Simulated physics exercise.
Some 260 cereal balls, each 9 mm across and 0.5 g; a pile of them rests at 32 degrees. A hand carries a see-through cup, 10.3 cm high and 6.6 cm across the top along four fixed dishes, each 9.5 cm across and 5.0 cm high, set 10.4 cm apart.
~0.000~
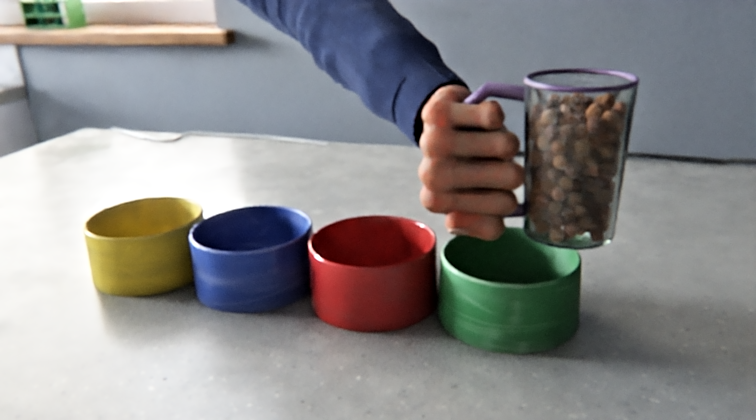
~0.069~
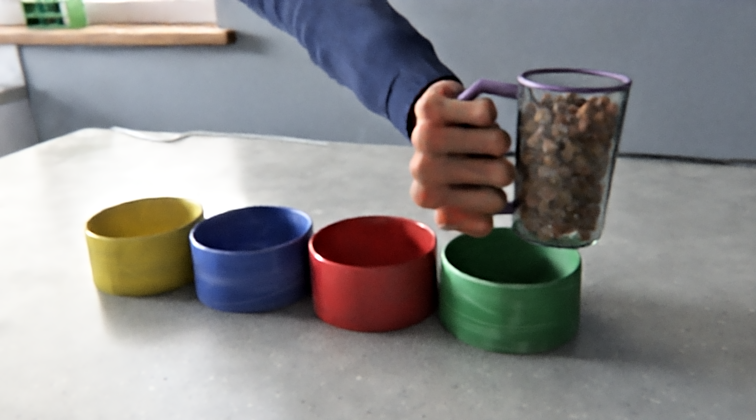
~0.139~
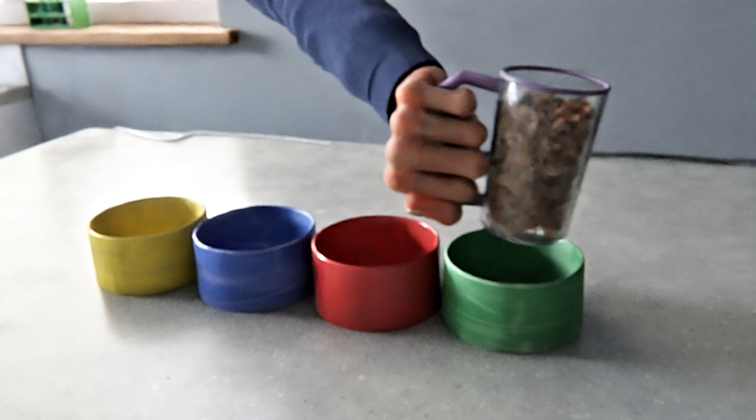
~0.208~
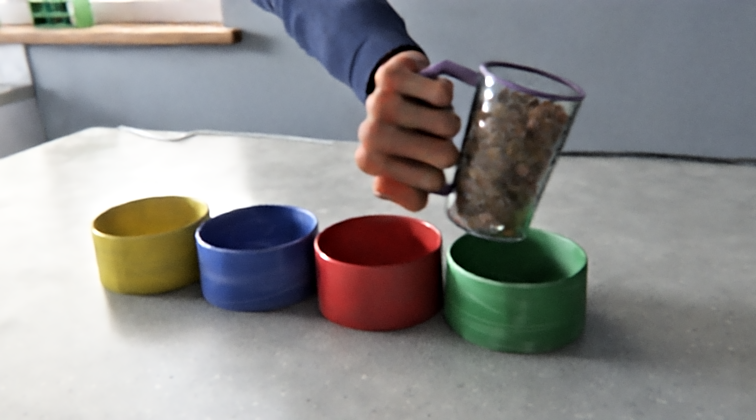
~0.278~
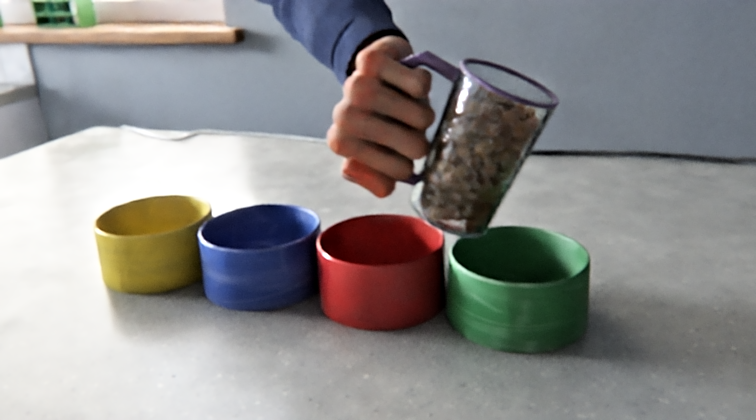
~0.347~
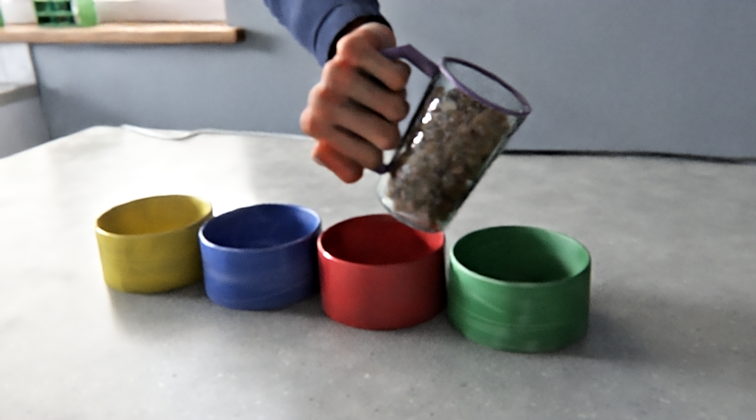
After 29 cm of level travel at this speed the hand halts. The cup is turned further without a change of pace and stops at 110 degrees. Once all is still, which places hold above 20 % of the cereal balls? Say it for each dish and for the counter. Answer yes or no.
Red no, blue yes, green no, yellow no, counter no.
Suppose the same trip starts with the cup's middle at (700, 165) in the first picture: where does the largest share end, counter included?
Most goes to: Red.
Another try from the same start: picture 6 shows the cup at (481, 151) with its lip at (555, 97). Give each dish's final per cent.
Red 0, blue 100, green 0, yellow 0.
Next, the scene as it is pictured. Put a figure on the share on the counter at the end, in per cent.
Roughly 0 per cent.
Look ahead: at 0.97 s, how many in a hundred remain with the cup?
Some 100 per cent of the load.
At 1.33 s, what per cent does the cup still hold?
Roughly 70 per cent.
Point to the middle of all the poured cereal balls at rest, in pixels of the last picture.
Near (276, 253).
Then, at 0.72 s, tilt 69 degrees; cup holds 100 %.
After 0.97 s, tilt 95 degrees; cup holds 100 %.
After 1.33 s, tilt 110 degrees; cup holds 70 %, blue 30 %.
By 2.9 s all is still; red 0 %, blue 100 %, green 0 %, yellow 0 %, counter 0 %.
